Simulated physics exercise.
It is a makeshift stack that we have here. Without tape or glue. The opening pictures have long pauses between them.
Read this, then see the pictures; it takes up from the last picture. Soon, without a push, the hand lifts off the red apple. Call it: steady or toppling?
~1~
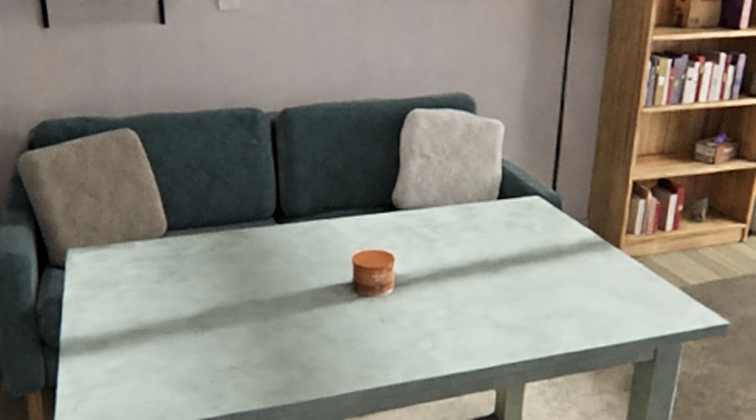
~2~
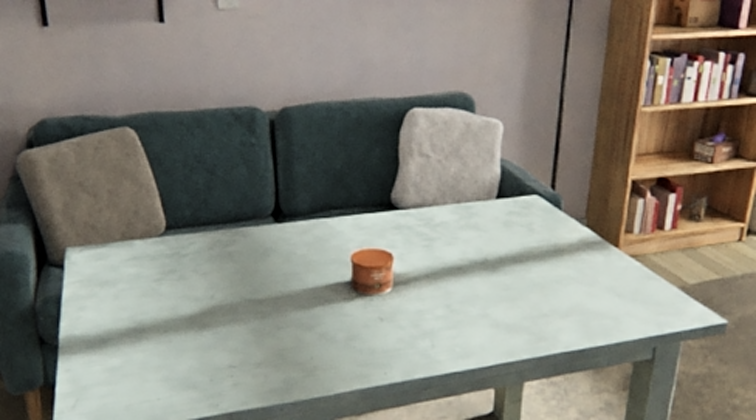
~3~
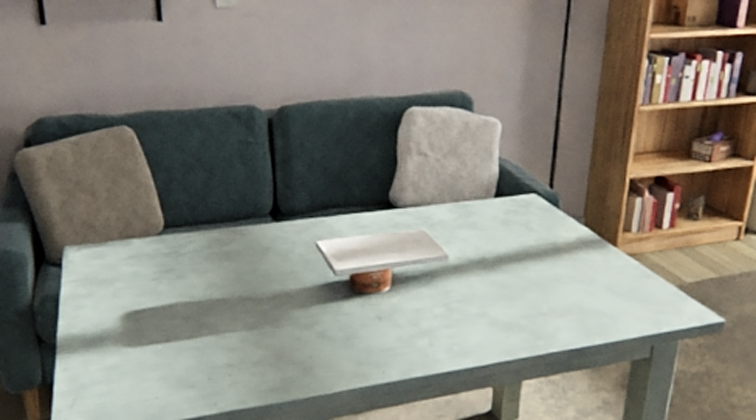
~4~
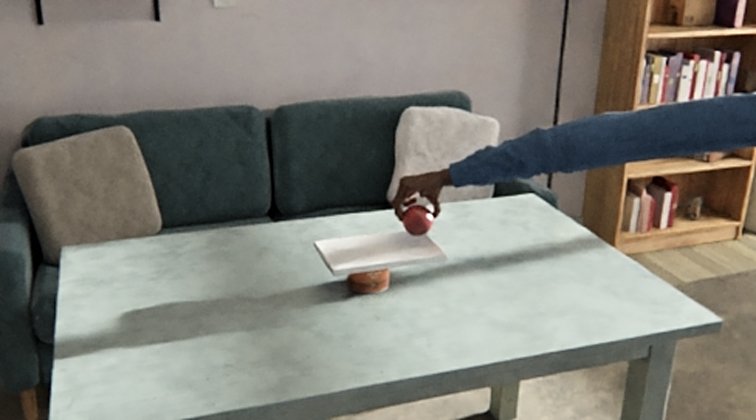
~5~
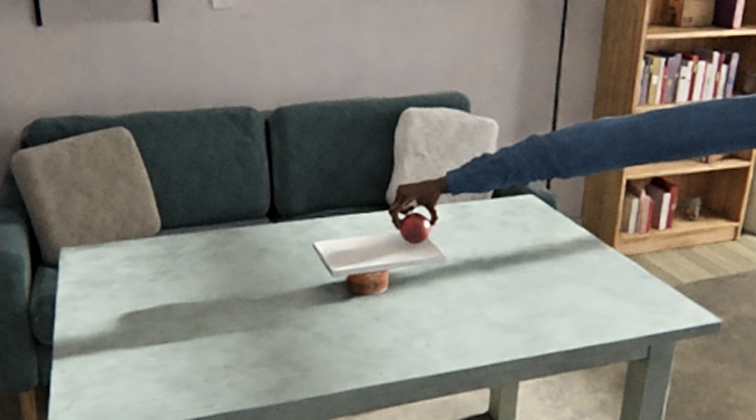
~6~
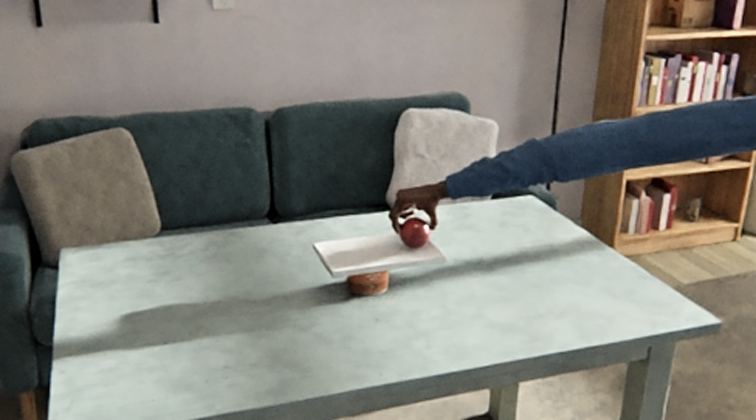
Toppling.
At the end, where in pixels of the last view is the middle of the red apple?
The object ends up somewhere around (454, 263).
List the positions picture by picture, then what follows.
The last thing is not in view yet; orange tub (373, 273), in the first frame.
The last thing is not in view yet; orange tub (372, 272), in the second frame.
The last thing is not in view yet, in the third frame.
Still above its spot; red apple (418, 220), in the fourth frame.
Still above its spot; red apple (415, 228), in the fifth frame.
Set down, still held; red apple (415, 233), in the sixth frame.
Then, 0.30 s past the last view, red apple now fallen; white lid rocked 39° from its first pose.
Then, 0.40 s past the last view, white lid rocked 41° from its first pose.
Then, 0.50 s past the last view, white lid rocked 38° from its first pose.
Then, 1.30 s past the last view, white lid rocked 31° from its first pose.
Finally, fallen, red apple; left askew, white lid; orange tub still in place. Final places as the last picture's camera would see them, red apple near (454, 263). The stack gives way.
